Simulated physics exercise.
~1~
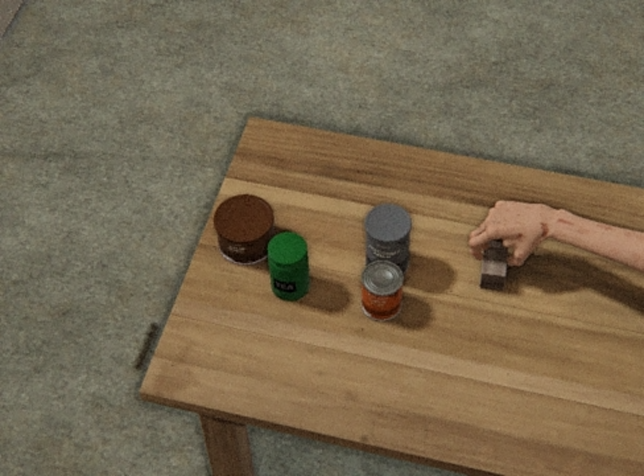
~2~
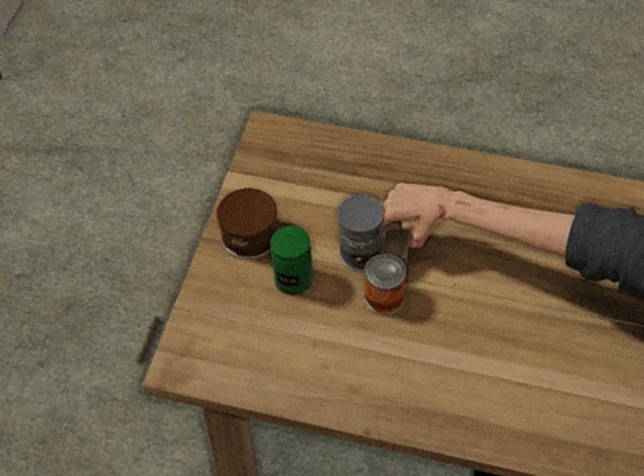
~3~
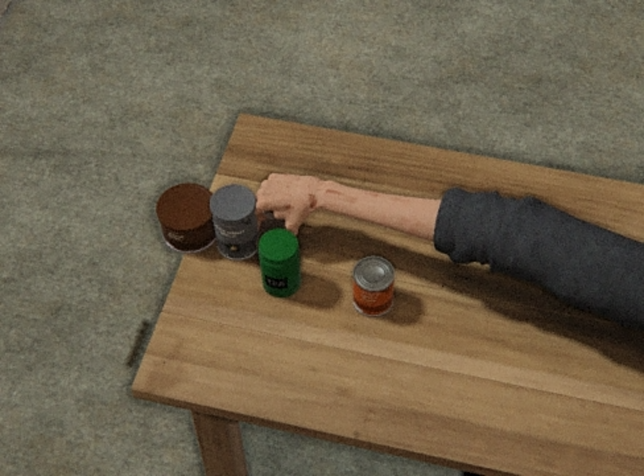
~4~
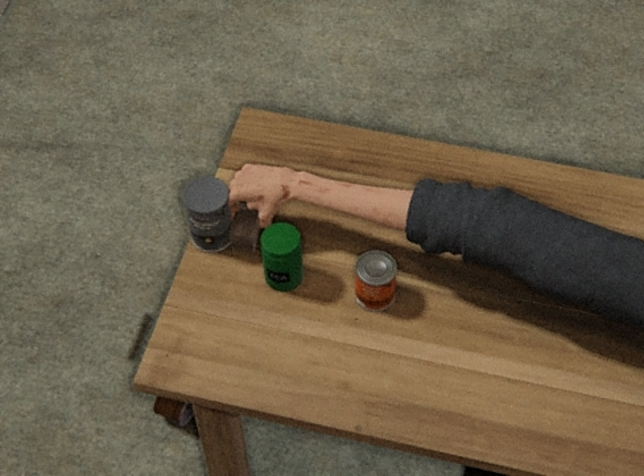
On a bare-edged wooden table standing on a mottled grey-green floor, a brown tub, a green jar, a grey tin and an orange tin stand near the left end, while a hand holds a small block to their right. The hand moves left and brings the block to the grey tin, sliding it along upright. The grey tin passes behind the green jar and pushes the brown tub out over the left edge. The tub drops to the floor, and the grey tin ends upright at the table's edge, with the green jar and orange tin still in place.
